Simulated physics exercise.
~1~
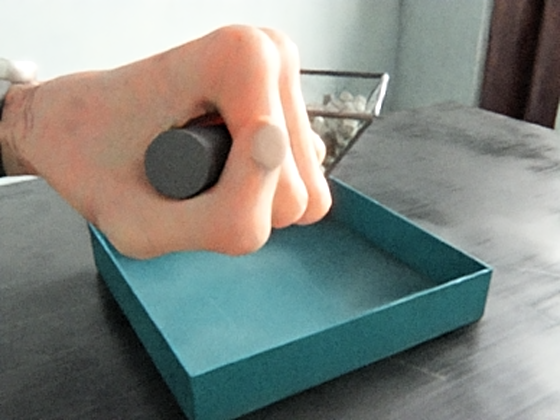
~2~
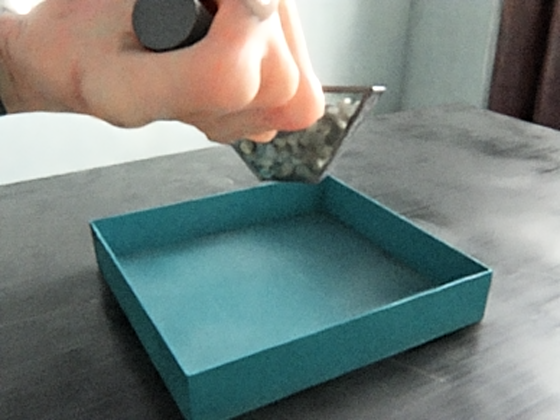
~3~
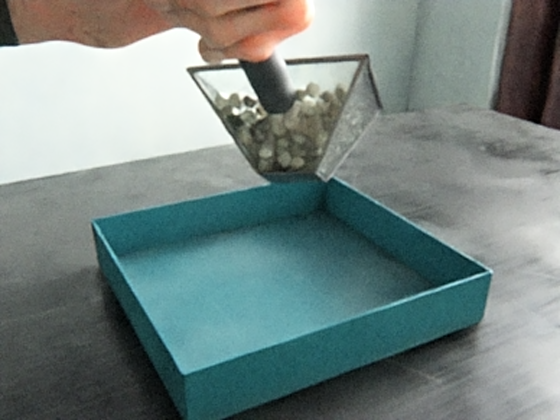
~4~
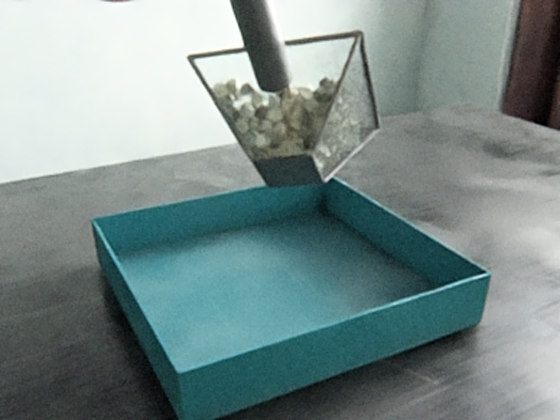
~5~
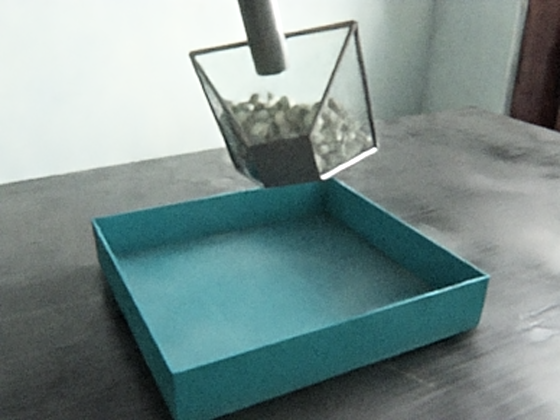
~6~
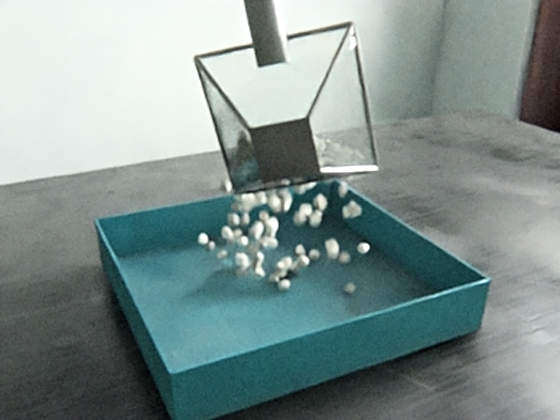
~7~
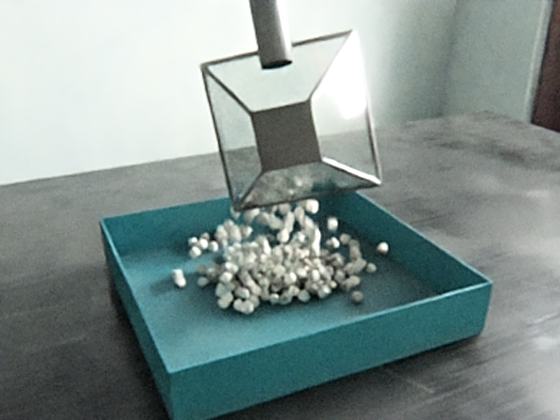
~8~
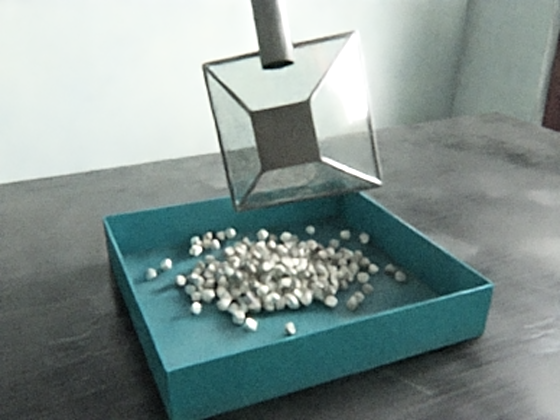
A shallow, square teal tray sits on a dark tabletop before a pale wall, seen from slightly above, with a dark reddish-brown strip at the upper right. A hand gripping a dark cylindrical handle reaches in from the left, partly hiding a clear, dark-edged, flared scoop of pale pellets behind the tray. The hand rises out of view as the scoop tips steadily forward. Pellets slide towards its lower edge, then pour into the tray in a loose cascade. The scoop stops, emptied and tilted over the tray, while the pellets spread into a low, scattered heap across the middle.
